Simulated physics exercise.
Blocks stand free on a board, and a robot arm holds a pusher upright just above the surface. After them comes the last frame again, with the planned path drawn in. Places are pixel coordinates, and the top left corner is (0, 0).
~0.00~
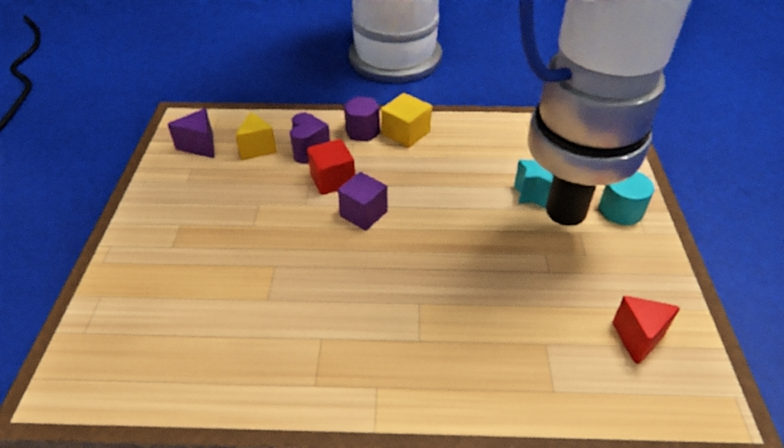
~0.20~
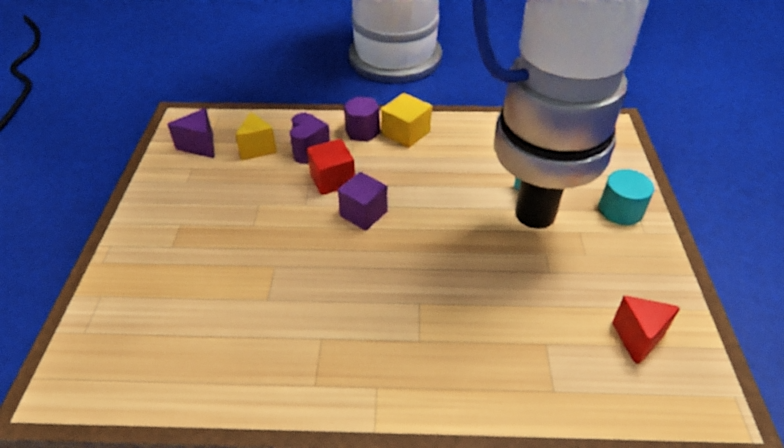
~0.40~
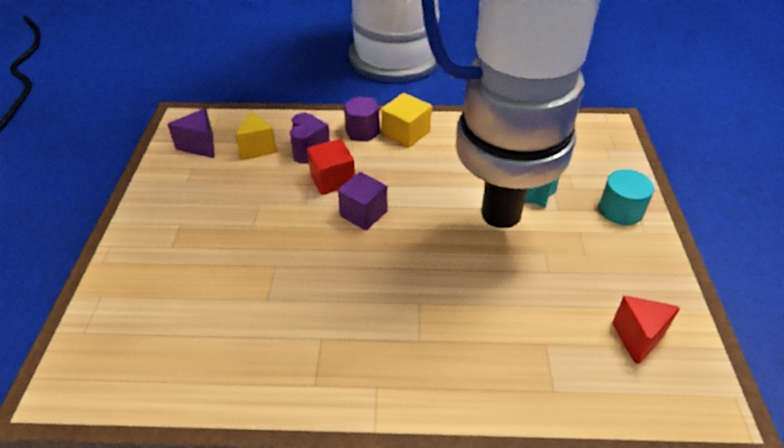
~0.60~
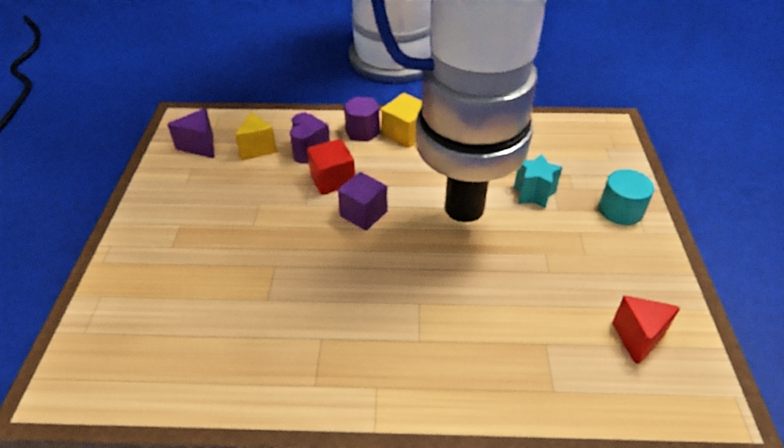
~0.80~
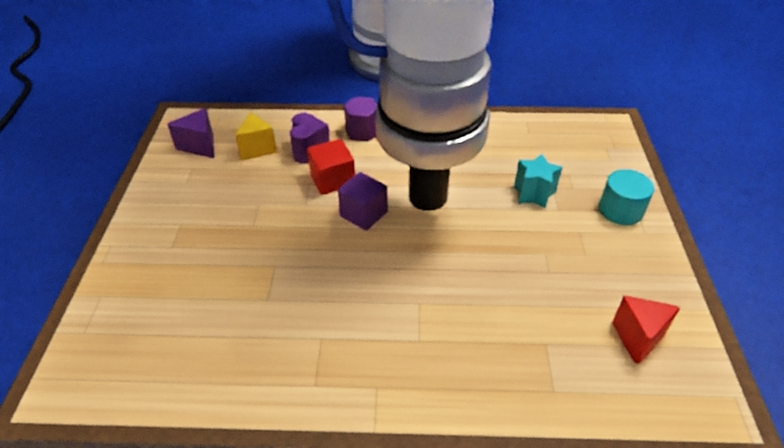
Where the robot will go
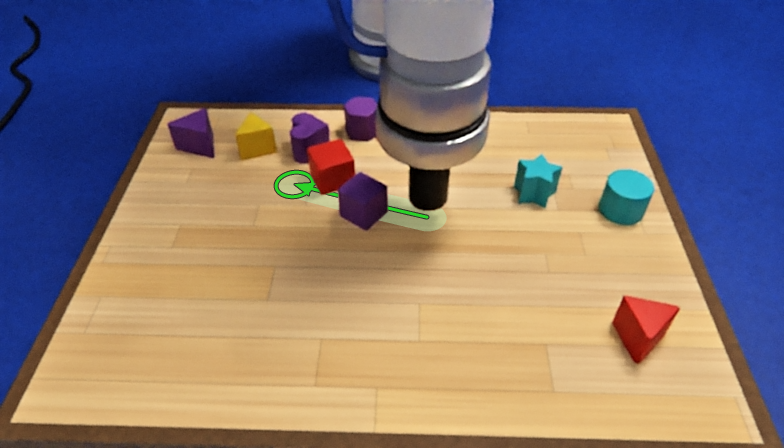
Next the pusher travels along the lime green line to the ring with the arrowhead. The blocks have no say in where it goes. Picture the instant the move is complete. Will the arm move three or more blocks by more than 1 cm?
Yes - that is the case.
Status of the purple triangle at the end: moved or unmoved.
Stays put.
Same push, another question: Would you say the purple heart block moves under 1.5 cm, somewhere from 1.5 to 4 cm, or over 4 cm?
The best fit is 1.5 to 4 cm.
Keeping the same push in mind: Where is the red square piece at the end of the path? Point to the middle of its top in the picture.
It comes to (288, 134).
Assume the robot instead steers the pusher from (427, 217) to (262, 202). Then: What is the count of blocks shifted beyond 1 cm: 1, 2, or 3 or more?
1 block.
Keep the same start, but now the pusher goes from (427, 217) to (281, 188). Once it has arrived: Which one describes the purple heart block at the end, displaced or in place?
Answer: Moved.
Drawn move, from (427, 217) directly to (294, 184).
What follows on the original path. One third of the way, pusher (379, 187); purple square piece (337, 187), turned 25° anticlockwise.
Two thirds of the way, pusher (334, 175); red square piece (319, 146); purple square piece (305, 188), turned 90° anticlockwise.
At the end, pusher (291, 165); purple triangle still; yellow triangle still; purple heart block (296, 114), turned 45° clockwise; red square piece (288, 134), turned 25° clockwise; purple square piece (294, 188), turned 120° anticlockwise.
